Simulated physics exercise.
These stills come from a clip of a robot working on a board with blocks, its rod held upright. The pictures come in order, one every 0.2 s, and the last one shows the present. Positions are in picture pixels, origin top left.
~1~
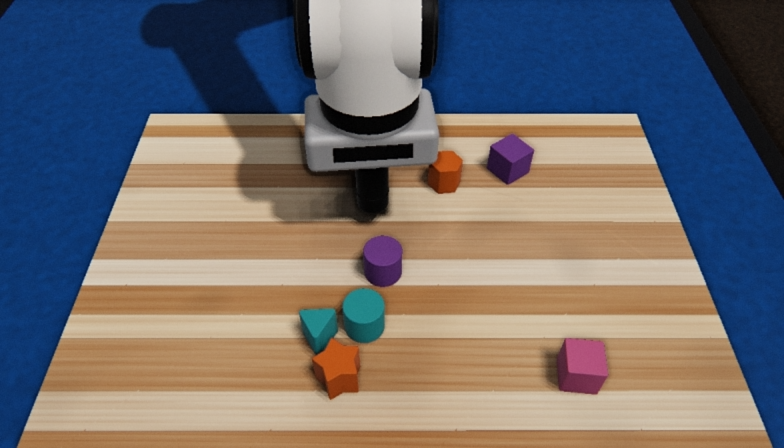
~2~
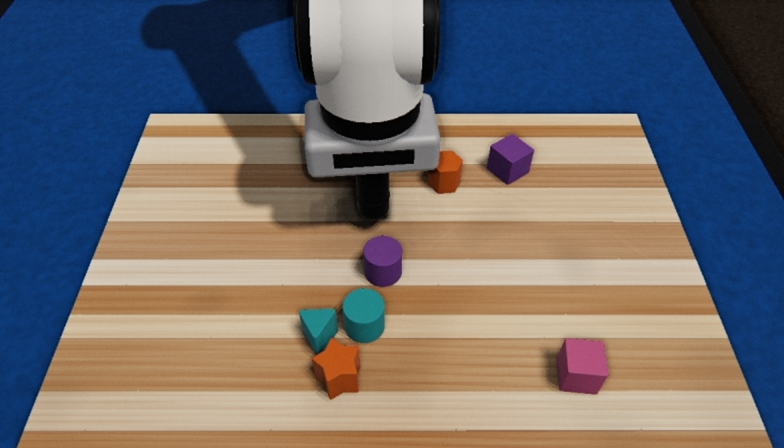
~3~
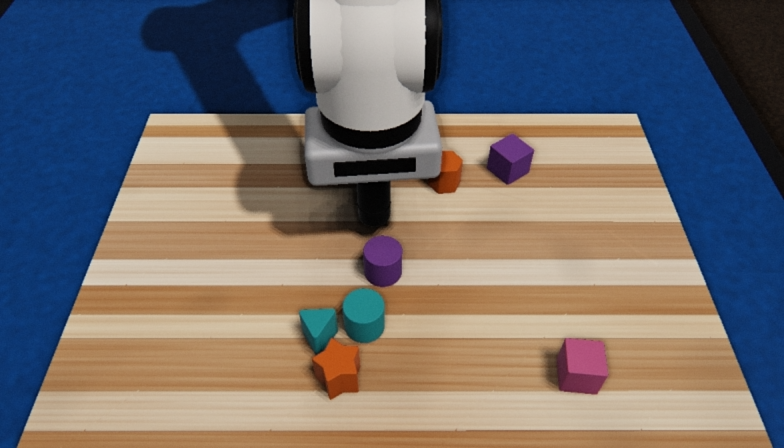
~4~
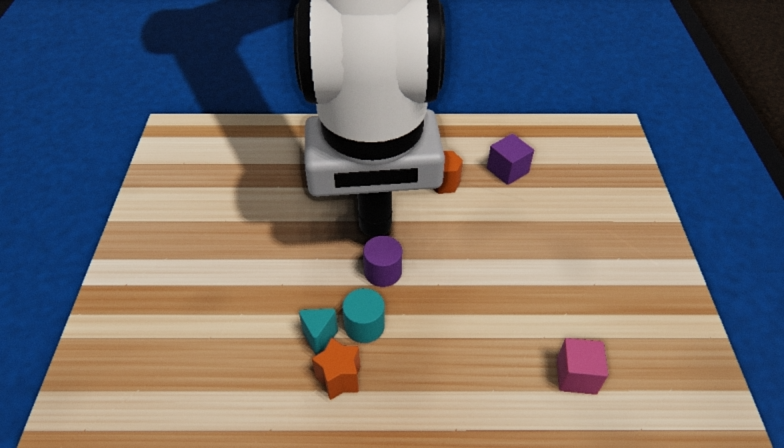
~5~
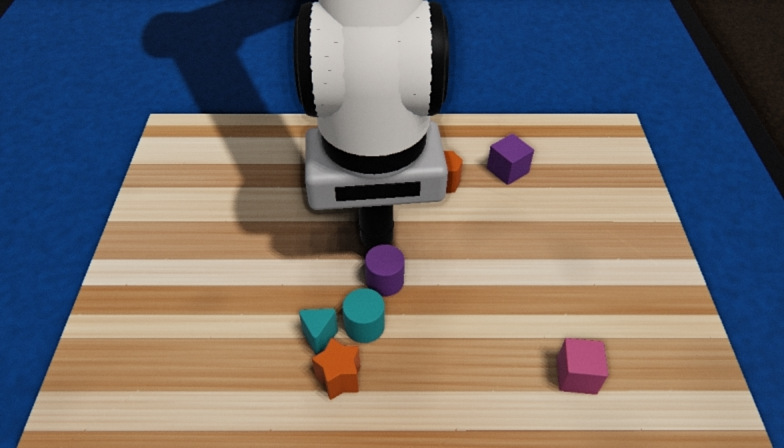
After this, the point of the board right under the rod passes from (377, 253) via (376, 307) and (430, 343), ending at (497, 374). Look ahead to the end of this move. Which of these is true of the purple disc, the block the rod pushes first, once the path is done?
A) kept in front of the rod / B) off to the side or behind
That would be A.
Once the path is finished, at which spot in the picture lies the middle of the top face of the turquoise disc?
The spot you're after is about (363, 329) in the image.
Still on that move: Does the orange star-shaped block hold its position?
Yes, that is what happens.
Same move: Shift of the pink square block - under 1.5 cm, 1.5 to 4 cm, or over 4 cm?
The smallest band: Under 1.5 cm.
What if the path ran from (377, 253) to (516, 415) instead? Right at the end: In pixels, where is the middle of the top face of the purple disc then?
Located at (408, 323).
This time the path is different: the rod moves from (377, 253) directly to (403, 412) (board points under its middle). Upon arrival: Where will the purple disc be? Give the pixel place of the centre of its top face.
At (443, 369).
What follows on the original path. One third of the way, rod (375, 292); turquoise disc (361, 319); purple disc (405, 308).
Two thirds of the way, rod (432, 330); turquoise disc (363, 329); purple disc (466, 348).
At the end, rod (500, 360); turquoise triangular piece not moved; orange star-shaped block not moved; turquoise disc (363, 329); purple disc (525, 390); pink square block not moved.
